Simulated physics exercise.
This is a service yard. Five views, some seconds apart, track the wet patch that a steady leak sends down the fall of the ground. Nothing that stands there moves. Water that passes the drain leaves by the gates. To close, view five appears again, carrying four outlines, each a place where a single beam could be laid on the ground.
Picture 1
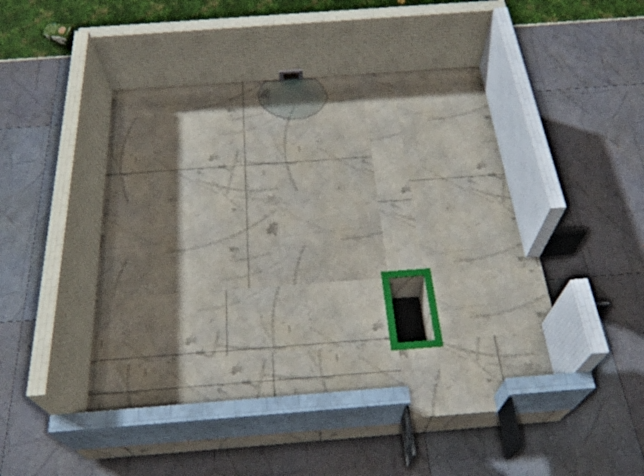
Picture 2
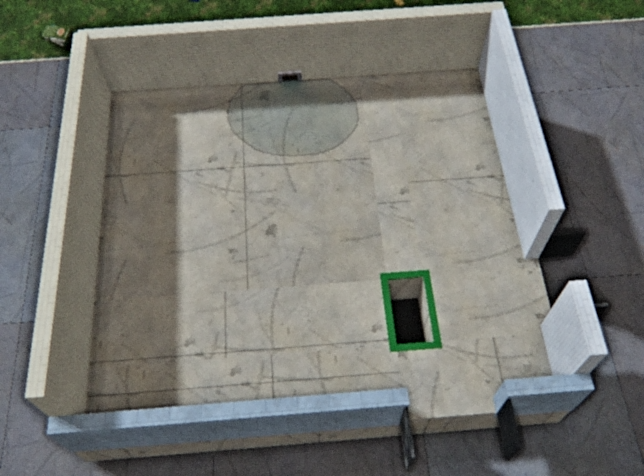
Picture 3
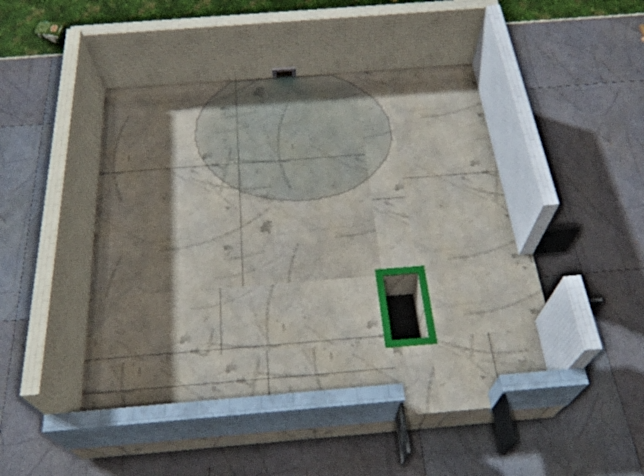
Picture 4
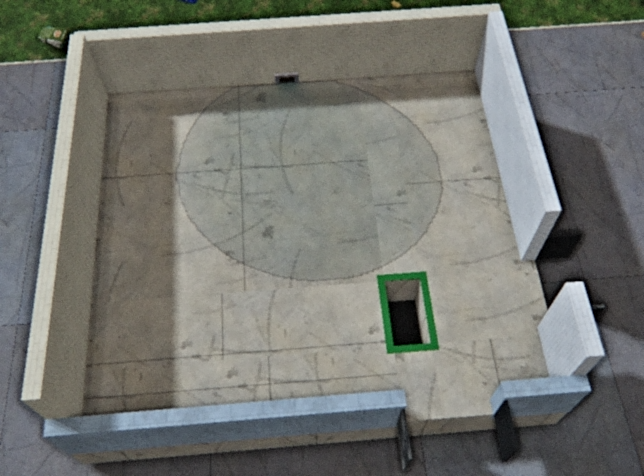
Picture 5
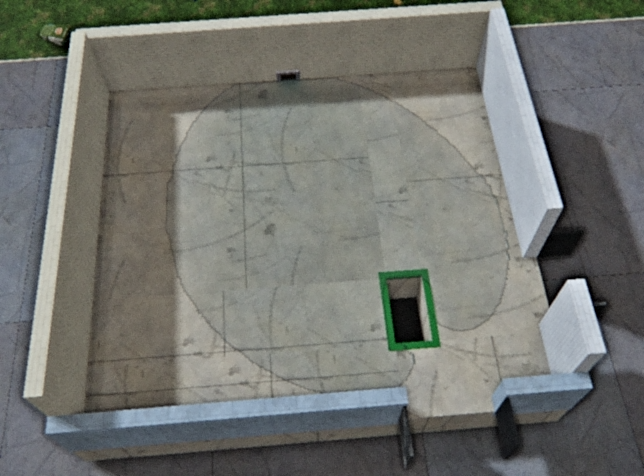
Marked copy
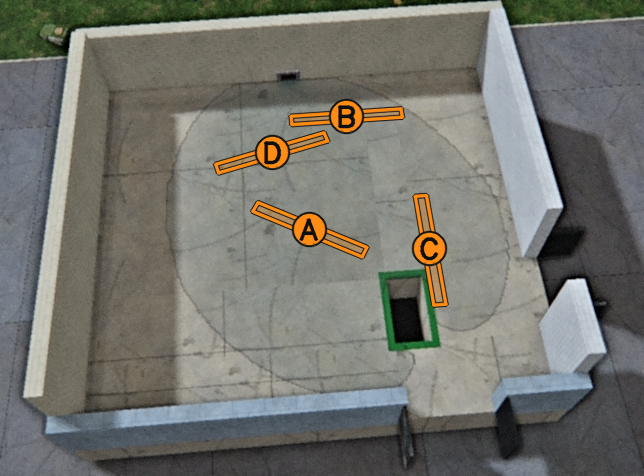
Water seeps from a small opening in the back wall of a walled yard, forming a small round patch on the pale floor. The patch widens steadily toward the front and right, then reaches the green-framed drain, curving around both its sides while much of the floor lies wet.
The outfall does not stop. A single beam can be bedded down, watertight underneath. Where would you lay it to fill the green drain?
Place C.
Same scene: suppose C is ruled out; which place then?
A.
On the marked copy, A from (255, 207) to (364, 252); B from (291, 120) to (401, 113); C from (439, 304) to (420, 195); D from (217, 168) to (325, 136).
With A, about 26 % of the stream goes into the green drain, about 73 % out by the gates.
With B, about 17 % of the stream goes into the green drain, about 81 % out by the gates.
With C, about 39 % of the stream goes into the green drain, about 59 % out by the gates.
With D, about 19 % of the stream goes into the green drain, about 80 % out by the gates.
